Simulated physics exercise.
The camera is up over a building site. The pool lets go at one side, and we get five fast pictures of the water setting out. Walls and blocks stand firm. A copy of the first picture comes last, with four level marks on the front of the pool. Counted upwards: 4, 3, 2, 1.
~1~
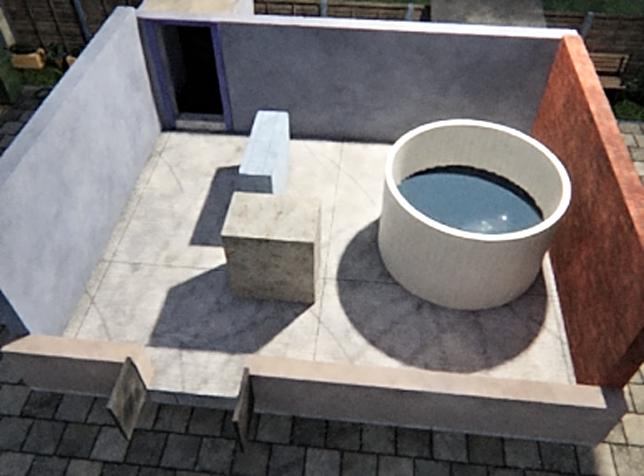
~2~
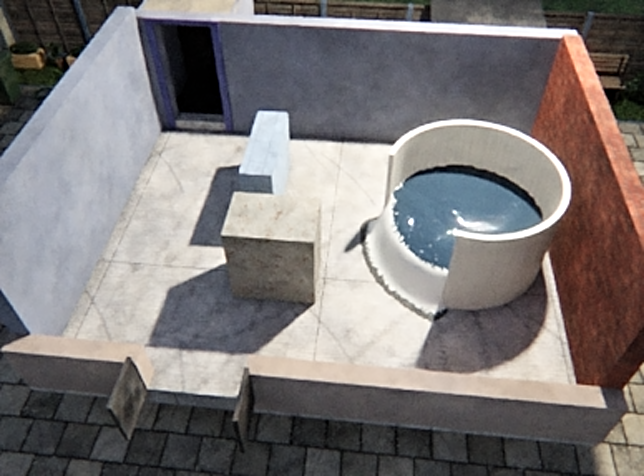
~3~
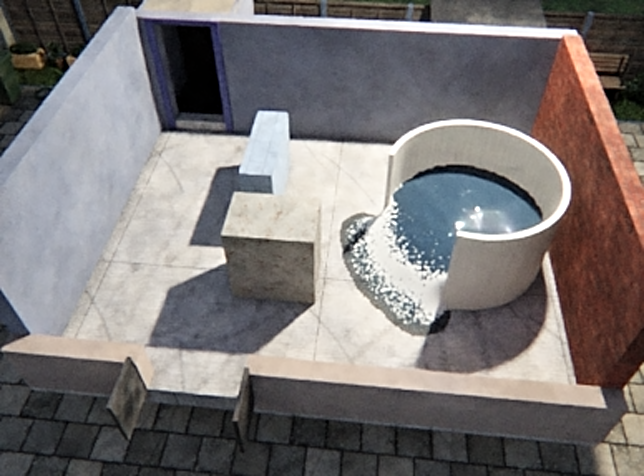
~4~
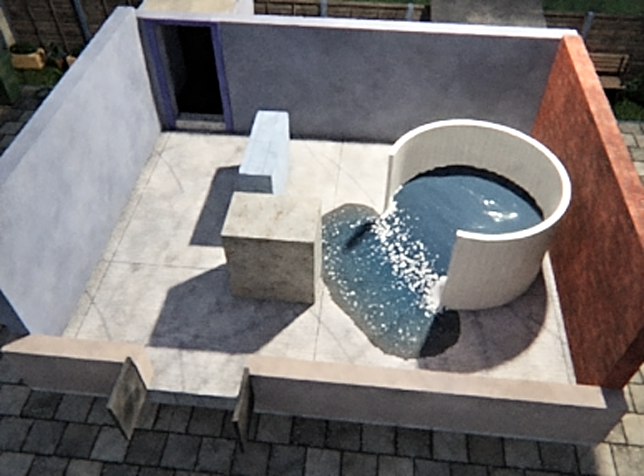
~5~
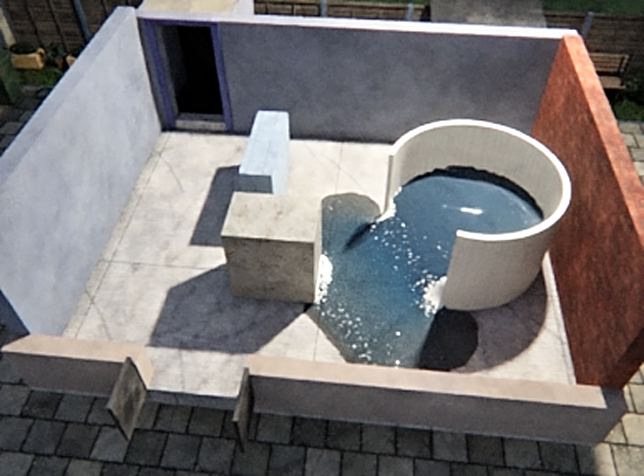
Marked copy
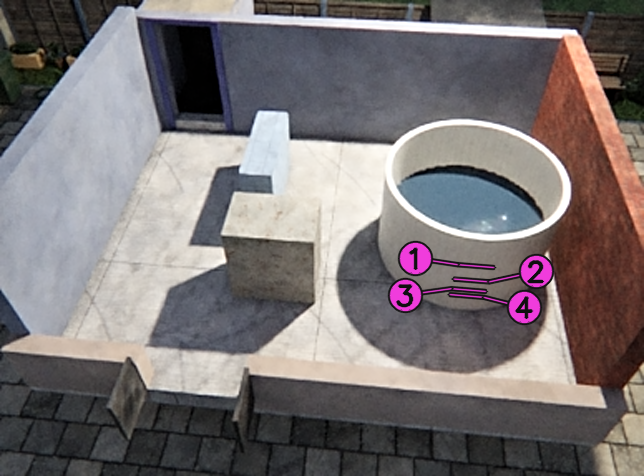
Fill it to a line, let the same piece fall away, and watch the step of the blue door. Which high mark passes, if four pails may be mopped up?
Go for 1.
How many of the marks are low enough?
All four.
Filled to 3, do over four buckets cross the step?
No.
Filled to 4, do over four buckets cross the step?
No.
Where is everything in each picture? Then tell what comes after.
Water in the pool at rest, its middle at (465, 215); foot of the blue doorway at (202, 129); open gate at (194, 347), in the first picture.
Front seen at (370, 222), 2 % of the ground wet, in the second picture.
Front seen at (425, 329), 5 % of the ground wet, in the third picture.
Front seen at (449, 327), 10 % of the ground wet, in the fourth picture.
Front seen at (326, 315), 17 % of the ground wet, in the fifth picture.
On the marked copy, 1 at (475, 266); 2 at (471, 280); 3 at (468, 290); 4 at (466, 295); from the bottom up 4, 3, 2, 1.
If 1 is chosen, a bucket or two gets in.
If 2 is chosen, nothing gets over.
If 3 is chosen, nothing gets over.
If 4 is chosen, nothing gets over.
